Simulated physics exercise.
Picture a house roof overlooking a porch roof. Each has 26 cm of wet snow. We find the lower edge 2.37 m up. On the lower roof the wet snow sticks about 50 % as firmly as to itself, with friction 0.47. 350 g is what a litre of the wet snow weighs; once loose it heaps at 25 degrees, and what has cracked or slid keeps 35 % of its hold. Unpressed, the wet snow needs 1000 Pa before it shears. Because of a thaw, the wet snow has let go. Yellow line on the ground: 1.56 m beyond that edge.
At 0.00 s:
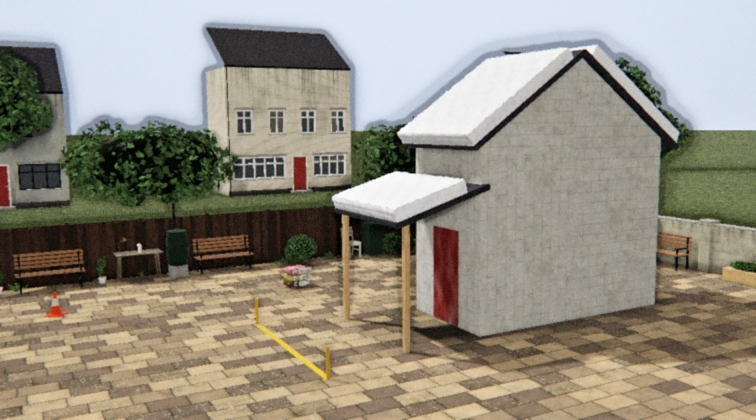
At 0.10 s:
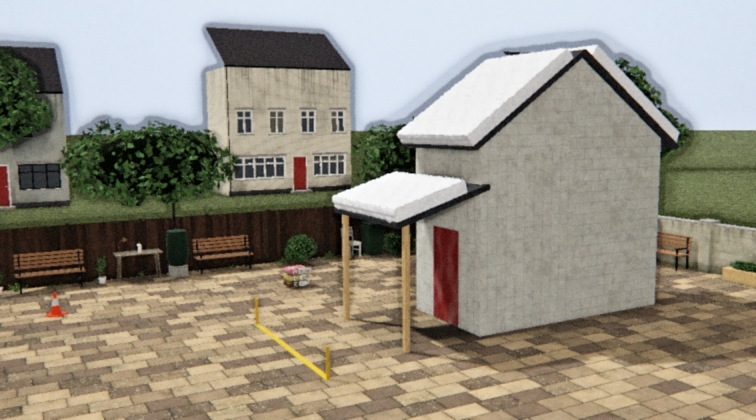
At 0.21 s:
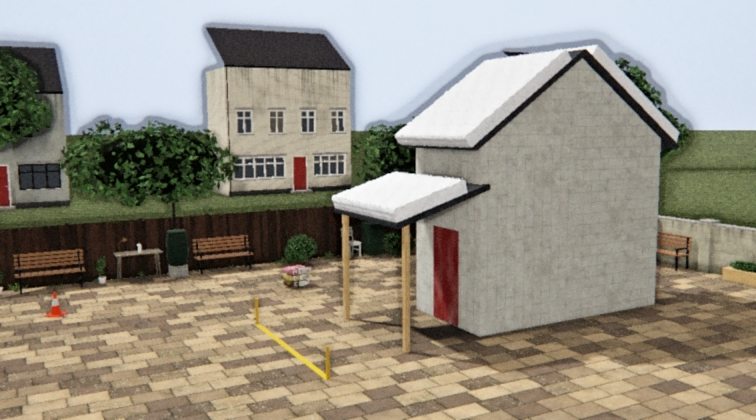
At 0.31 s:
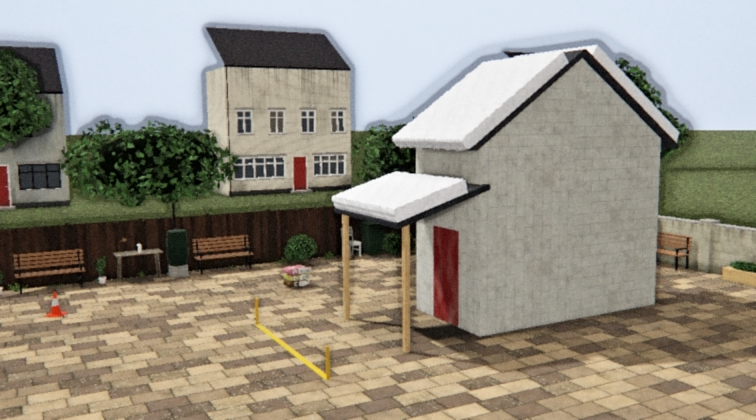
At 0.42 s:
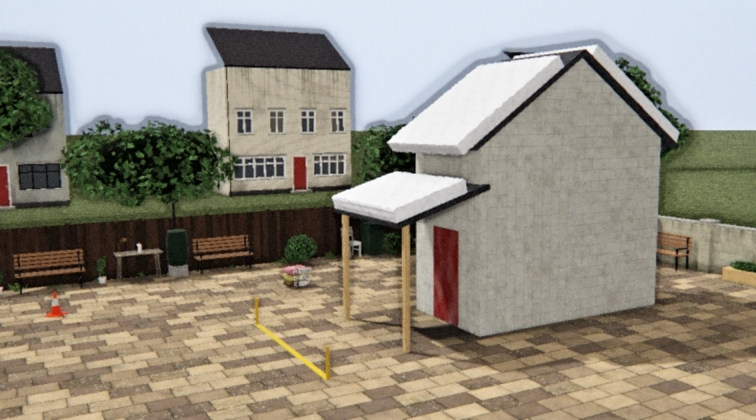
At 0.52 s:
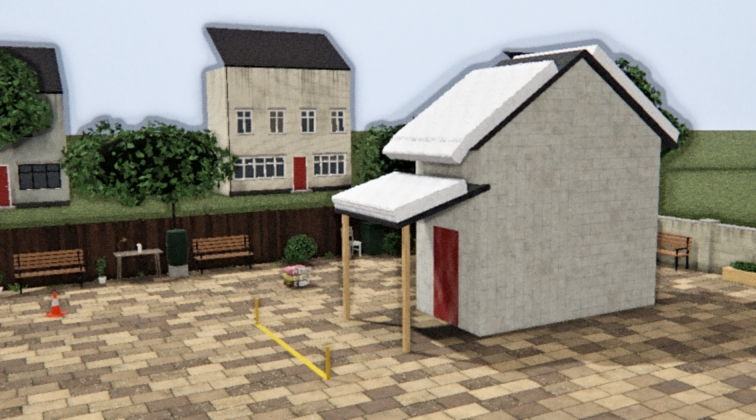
Thick white snow slowly sliding left down the upper roof of a small grey house, its lower edge jutting past the eave.
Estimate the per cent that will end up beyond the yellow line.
Roughly 13 per cent will end up beyond it.
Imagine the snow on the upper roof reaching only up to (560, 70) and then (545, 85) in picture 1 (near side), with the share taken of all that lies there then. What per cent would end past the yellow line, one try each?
It would be 10 percent the first time and 6 percent the second.
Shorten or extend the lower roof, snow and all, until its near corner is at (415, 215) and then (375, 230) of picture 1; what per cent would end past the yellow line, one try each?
In that order: 25 %, 12 %.
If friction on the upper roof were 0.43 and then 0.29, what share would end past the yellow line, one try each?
About 0 % in the first try and about 8 % in the second.
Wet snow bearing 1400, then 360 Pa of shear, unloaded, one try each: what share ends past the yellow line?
In that order: 7 %, 45 %.
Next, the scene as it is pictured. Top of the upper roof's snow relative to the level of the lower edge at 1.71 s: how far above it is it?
About 0.9 m.
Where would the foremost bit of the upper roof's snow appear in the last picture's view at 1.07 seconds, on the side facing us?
It shows up near (406, 193) in the last picture.
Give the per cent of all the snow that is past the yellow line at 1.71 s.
0 %.
After 1.07 s, none is below the lower edge and 0 % is past the line.
After 1.71 s, 14 % is below the lower edge and 0 % is past the line.
After 2.36 s, 45 % is below the lower edge and 12 % is past the line.
After 3.00 s, 45 % is below the lower edge and 13 % is past the line.
After 3.20 s, at the end, 45 % is below the lower edge and 13 % is past the line.
